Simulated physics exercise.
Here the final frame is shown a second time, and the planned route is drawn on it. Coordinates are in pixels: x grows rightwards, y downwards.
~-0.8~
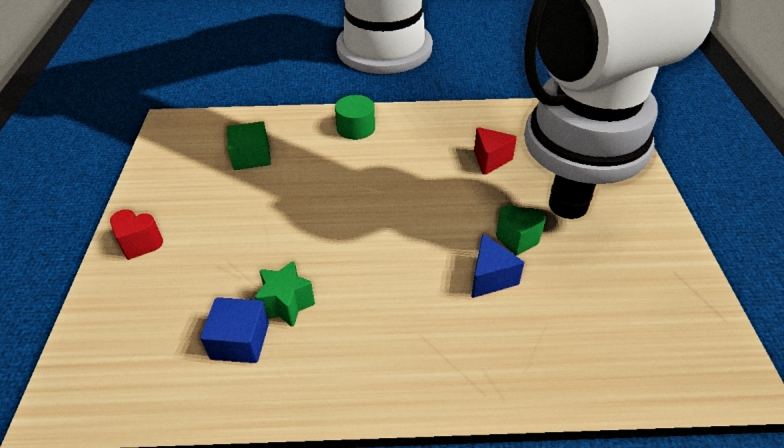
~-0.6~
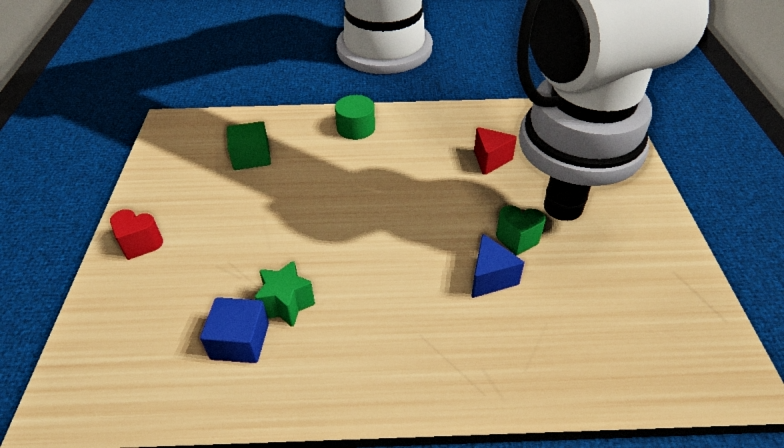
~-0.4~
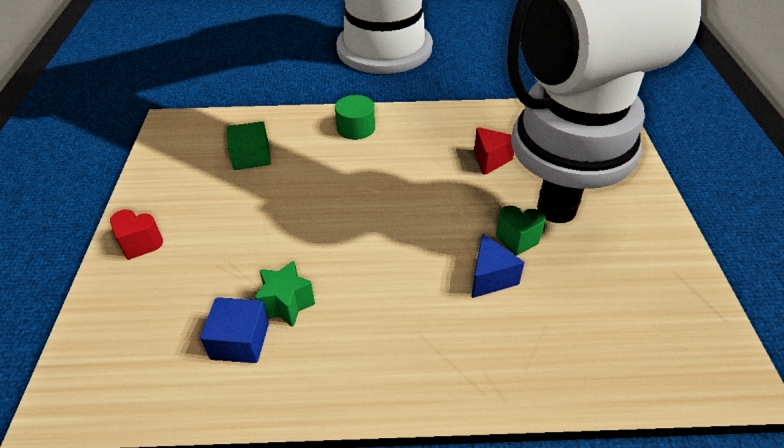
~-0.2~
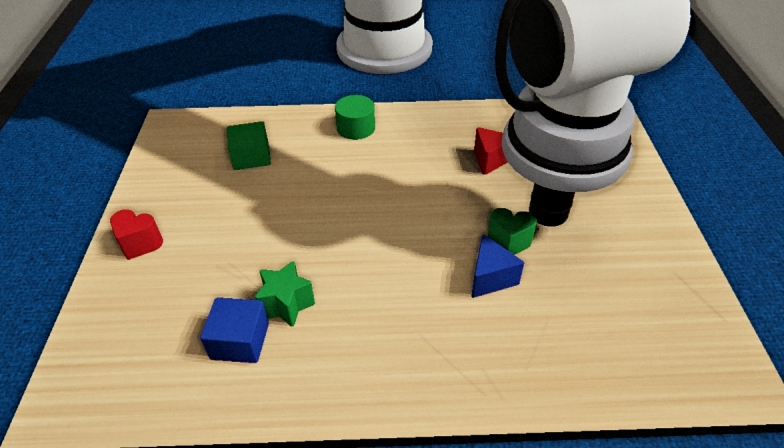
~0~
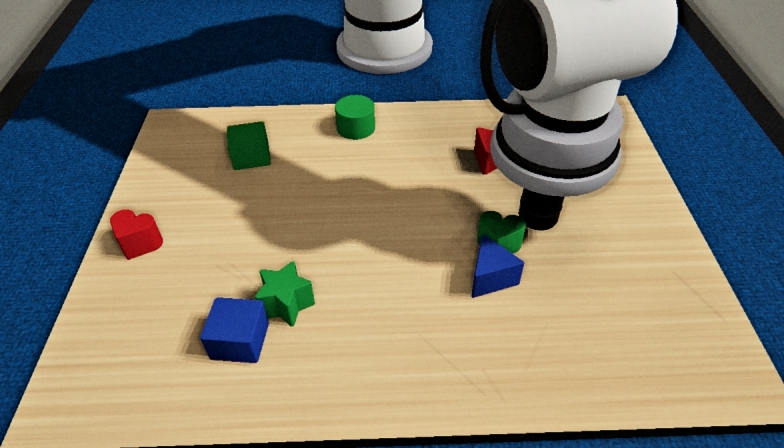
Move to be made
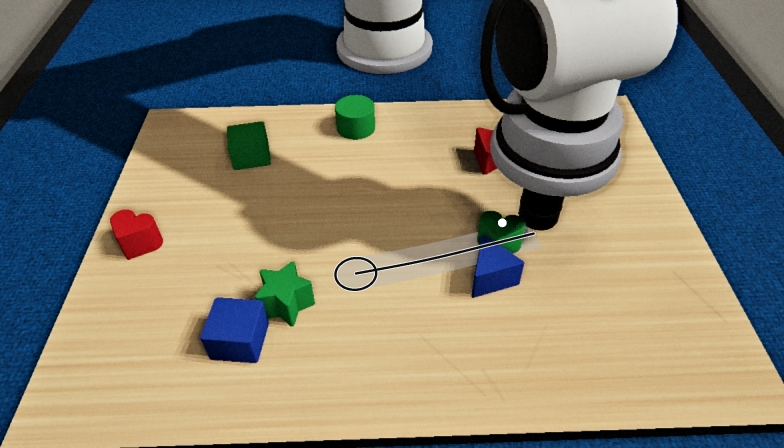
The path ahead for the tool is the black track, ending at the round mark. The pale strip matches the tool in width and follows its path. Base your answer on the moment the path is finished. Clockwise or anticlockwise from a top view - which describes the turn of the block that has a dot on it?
Short answer: Clockwise.
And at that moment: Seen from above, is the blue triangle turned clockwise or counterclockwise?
It goes round opposite to clock hands.
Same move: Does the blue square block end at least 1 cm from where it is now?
Final answer: No.
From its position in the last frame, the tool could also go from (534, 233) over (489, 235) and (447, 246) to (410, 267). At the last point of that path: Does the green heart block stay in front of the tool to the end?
The answer is yes.
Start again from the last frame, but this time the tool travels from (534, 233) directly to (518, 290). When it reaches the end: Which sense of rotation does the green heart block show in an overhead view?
Looking down on the board, it turns clockwise.
The drawn path runs straight from (534, 233) to (356, 274); the dot is on the green heart block.
On the path given first. One third of the way, tool at (479, 232); blue triangle at (483, 260), turned 45° anticlockwise; green heart block at (439, 234), turned 15° clockwise.
Two thirds of the way, tool at (418, 246); blue triangle at (482, 260), turned 50° anticlockwise; green heart block at (378, 239), turned 45° clockwise.
At the end, tool at (354, 258); blue square block not moved; green star block not moved; blue triangle at (482, 260), turned 50° anticlockwise; green heart block at (328, 235), turned 110° clockwise.
